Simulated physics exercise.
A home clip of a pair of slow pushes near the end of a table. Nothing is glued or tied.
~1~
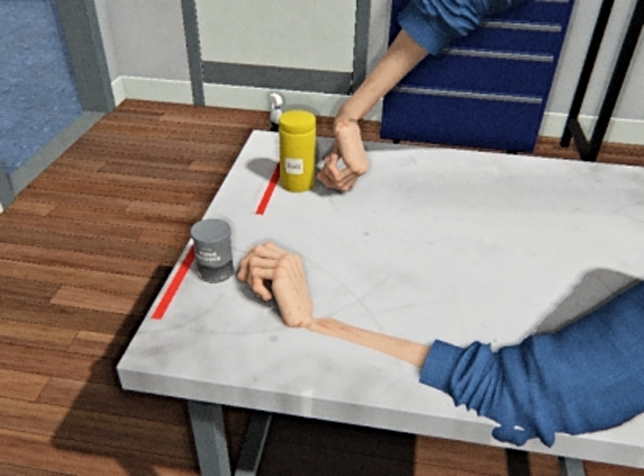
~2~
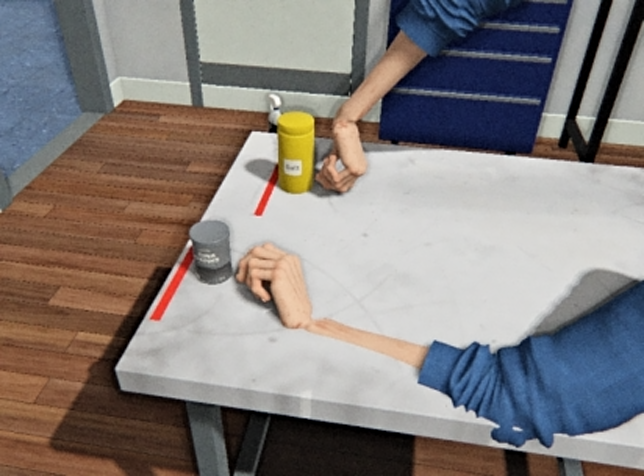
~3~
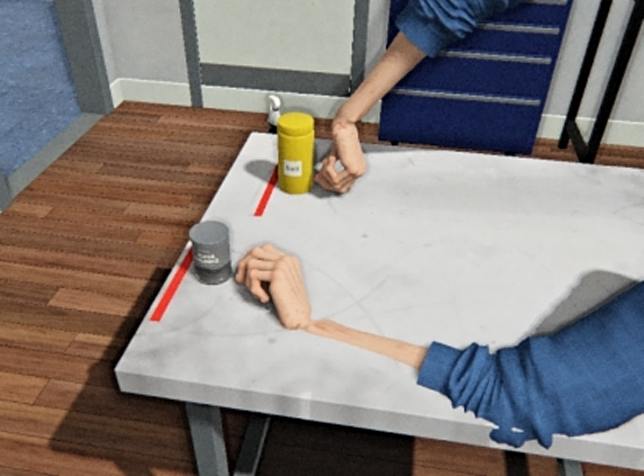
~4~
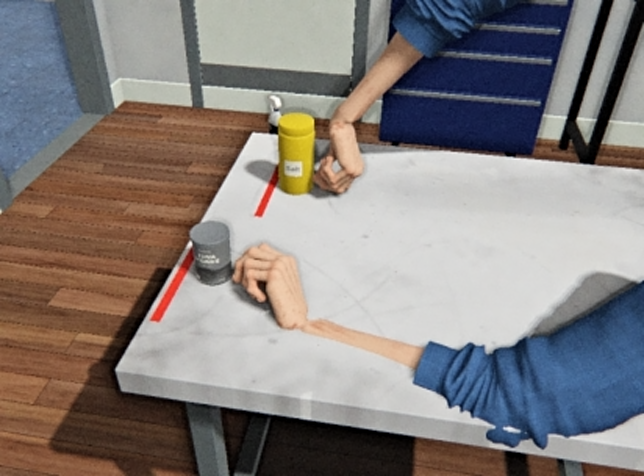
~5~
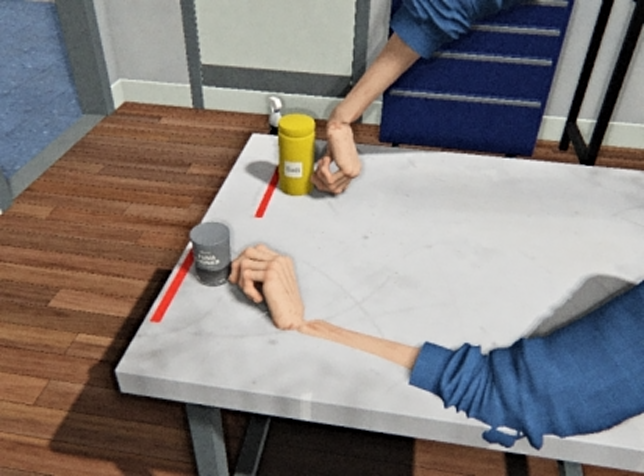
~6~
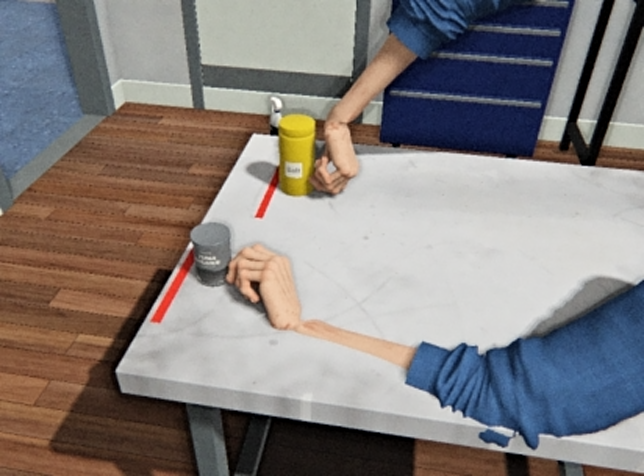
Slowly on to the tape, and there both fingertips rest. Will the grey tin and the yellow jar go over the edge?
As it turns out, the grey tin goes over the edge and the yellow jar stays on the table.
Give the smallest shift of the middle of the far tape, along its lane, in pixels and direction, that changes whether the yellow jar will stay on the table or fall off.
Roughly 28 pixels left.
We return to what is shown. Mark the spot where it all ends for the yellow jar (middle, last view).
Around (251, 152).
Then, 1.46 s after the last picture, grey tin tipped 56° from how it was near (136, 287); yellow jar moved about its own width near (251, 151).
Then, 1.94 s after the last picture, grey tin down below near (18, 462); yellow jar moved about its own width near (251, 152).
At rest, the grey tin falls off the table; the yellow jar remains on top, near (251, 152).
